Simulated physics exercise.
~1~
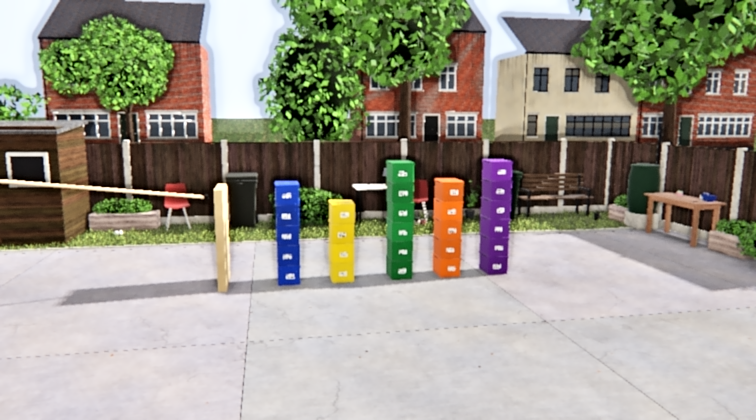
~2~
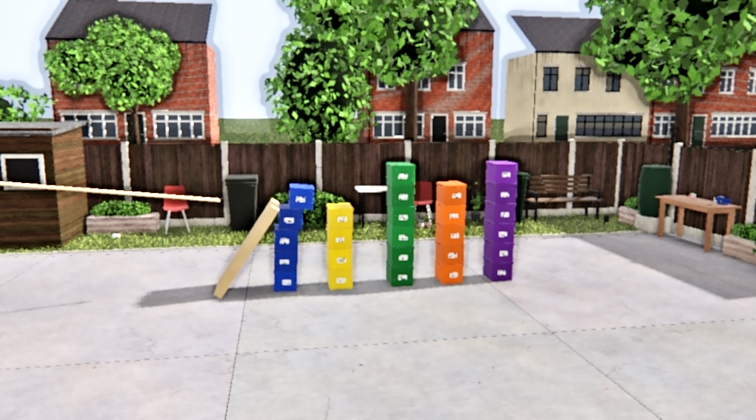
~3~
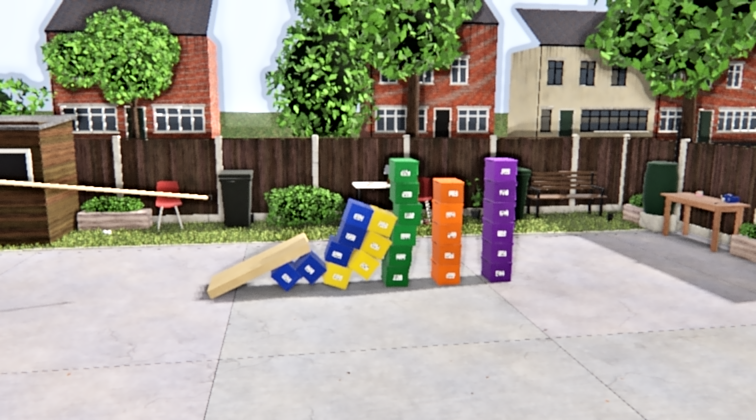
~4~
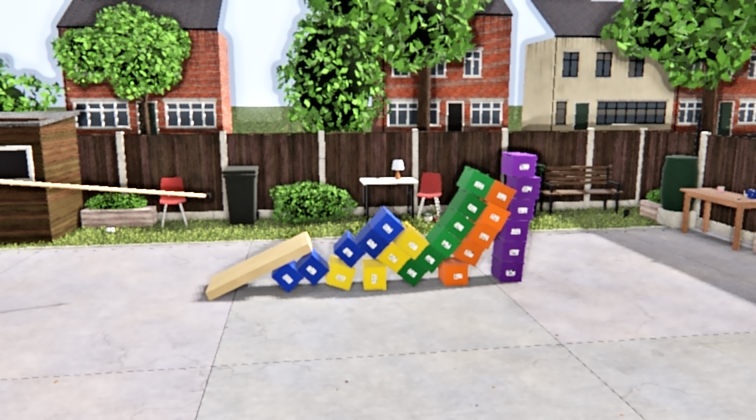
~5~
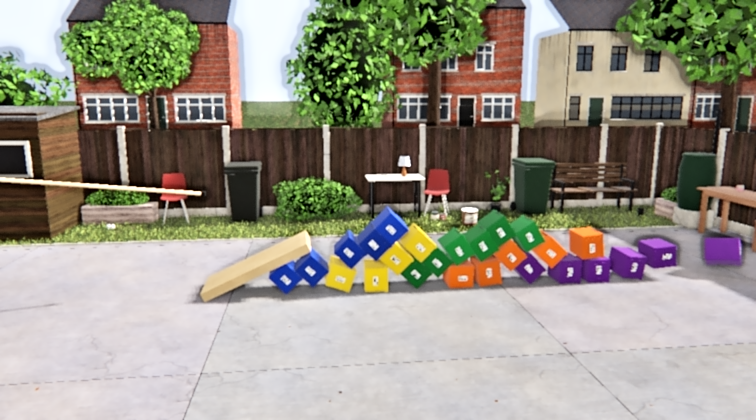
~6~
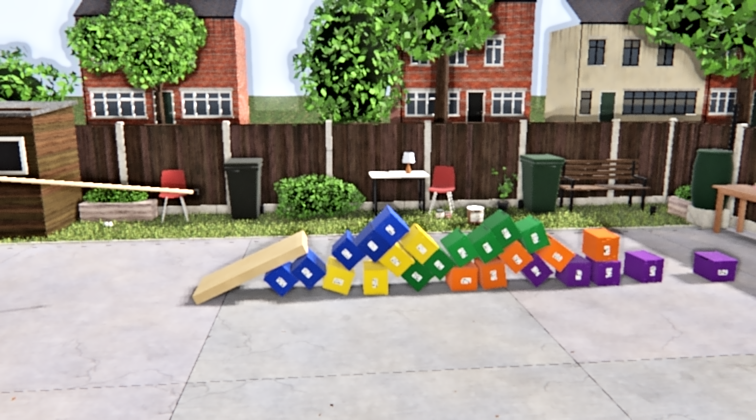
A wooden board tips right into stacked coloured totes, toppling all five columns into a heap.
